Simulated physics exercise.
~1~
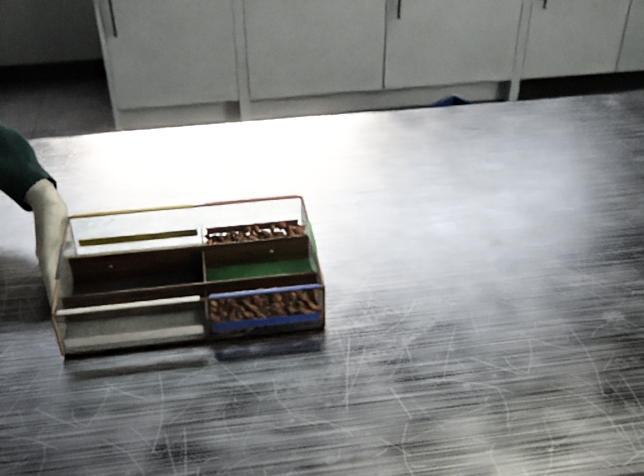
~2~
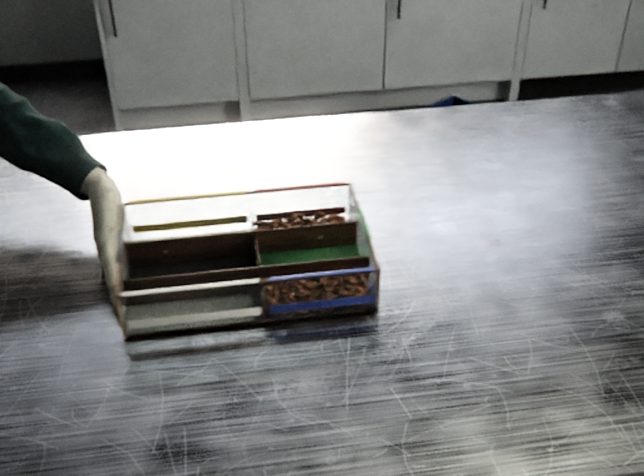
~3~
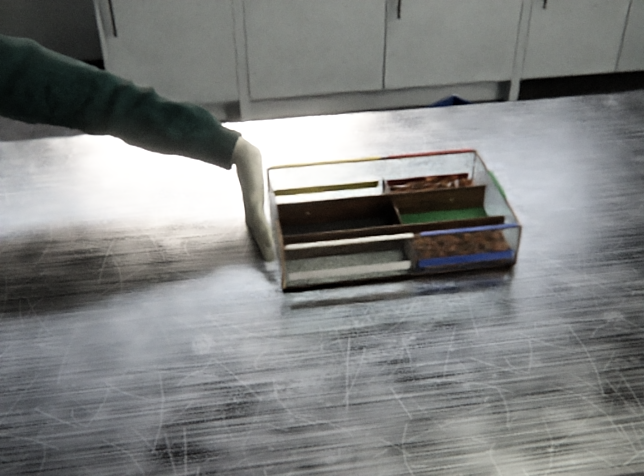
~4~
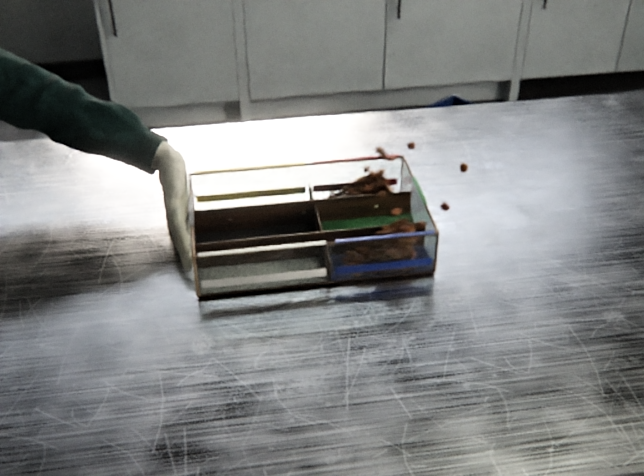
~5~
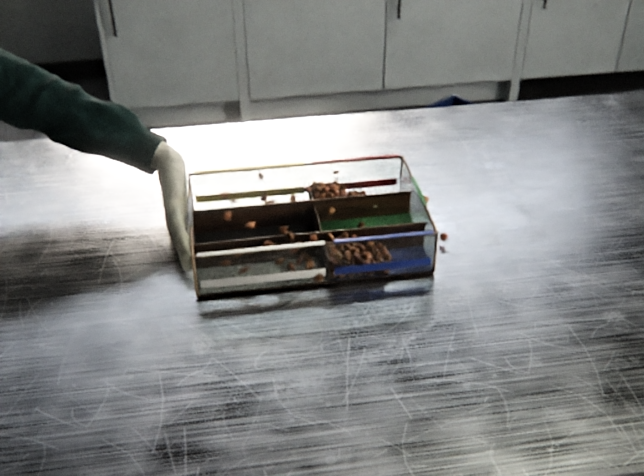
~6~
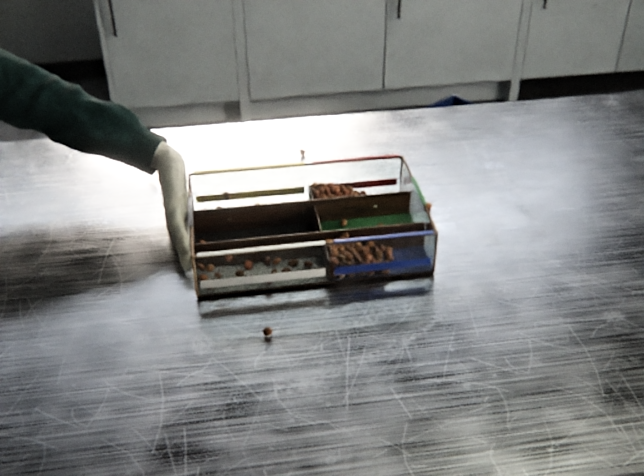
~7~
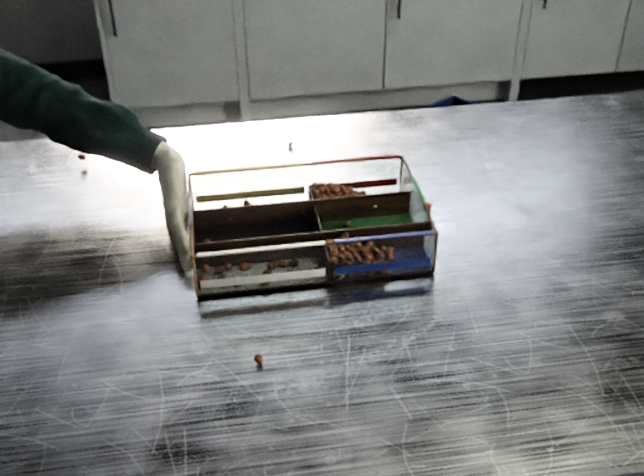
A hand slides a divided tray right, then jerks it left, scattering some brown kibble.
